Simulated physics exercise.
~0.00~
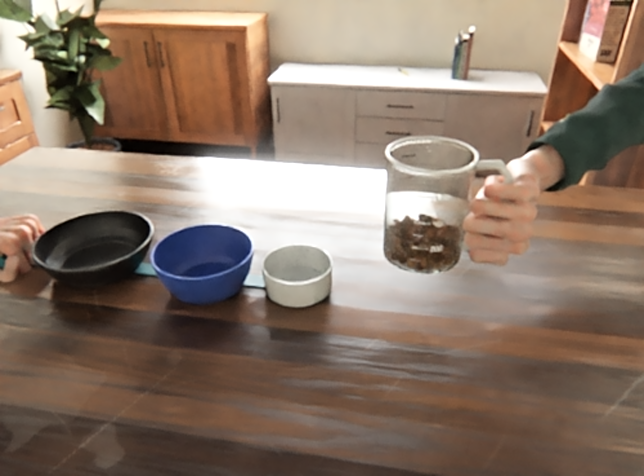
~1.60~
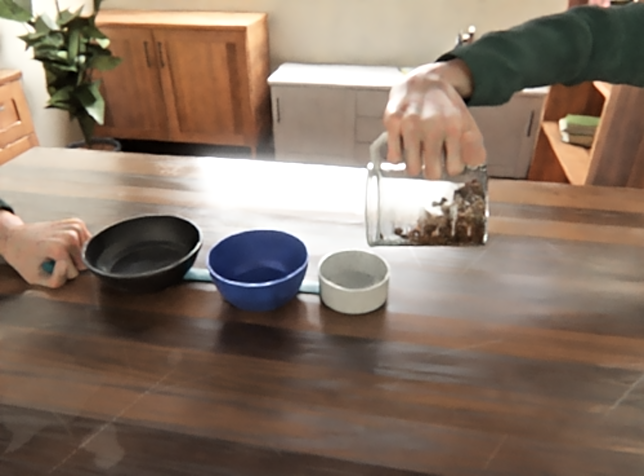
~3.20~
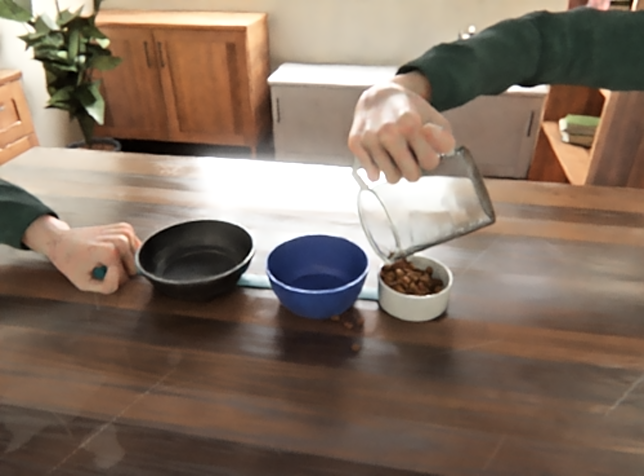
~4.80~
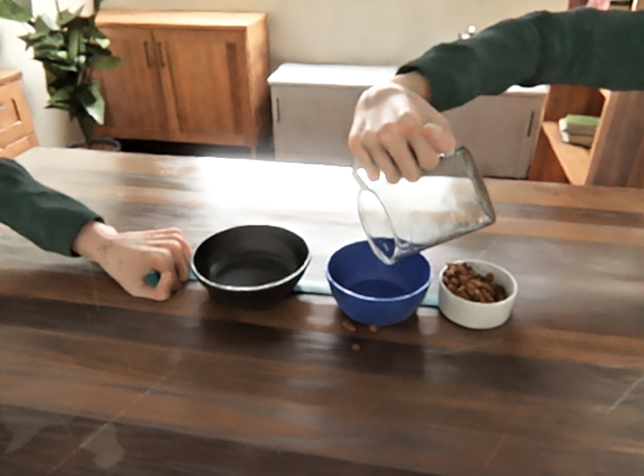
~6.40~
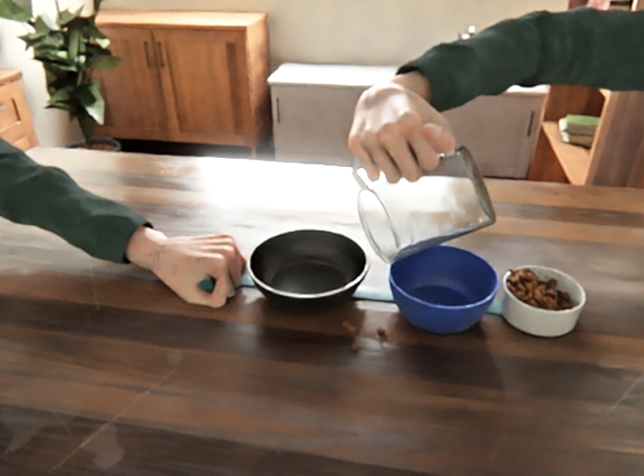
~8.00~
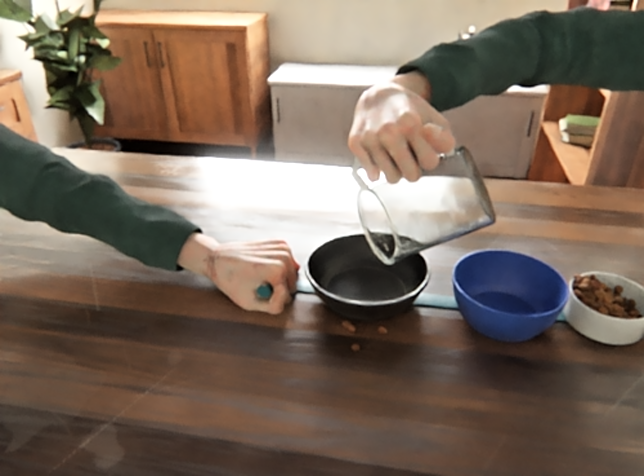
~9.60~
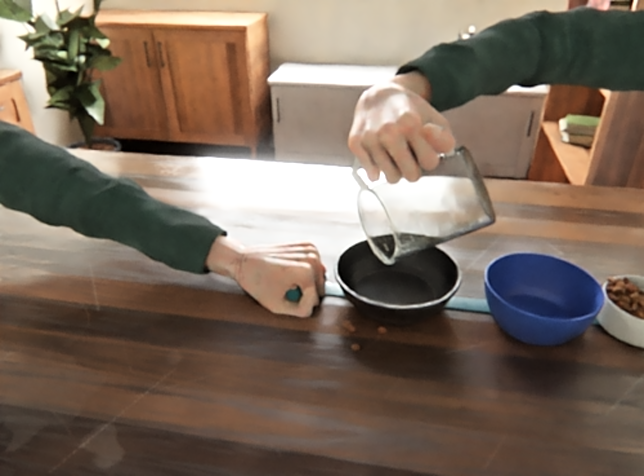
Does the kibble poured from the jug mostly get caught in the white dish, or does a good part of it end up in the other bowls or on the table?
Nearly all of the kibble is caught in the white dish. Only a few pieces end up on the table, and the blue and black bowls stay empty.
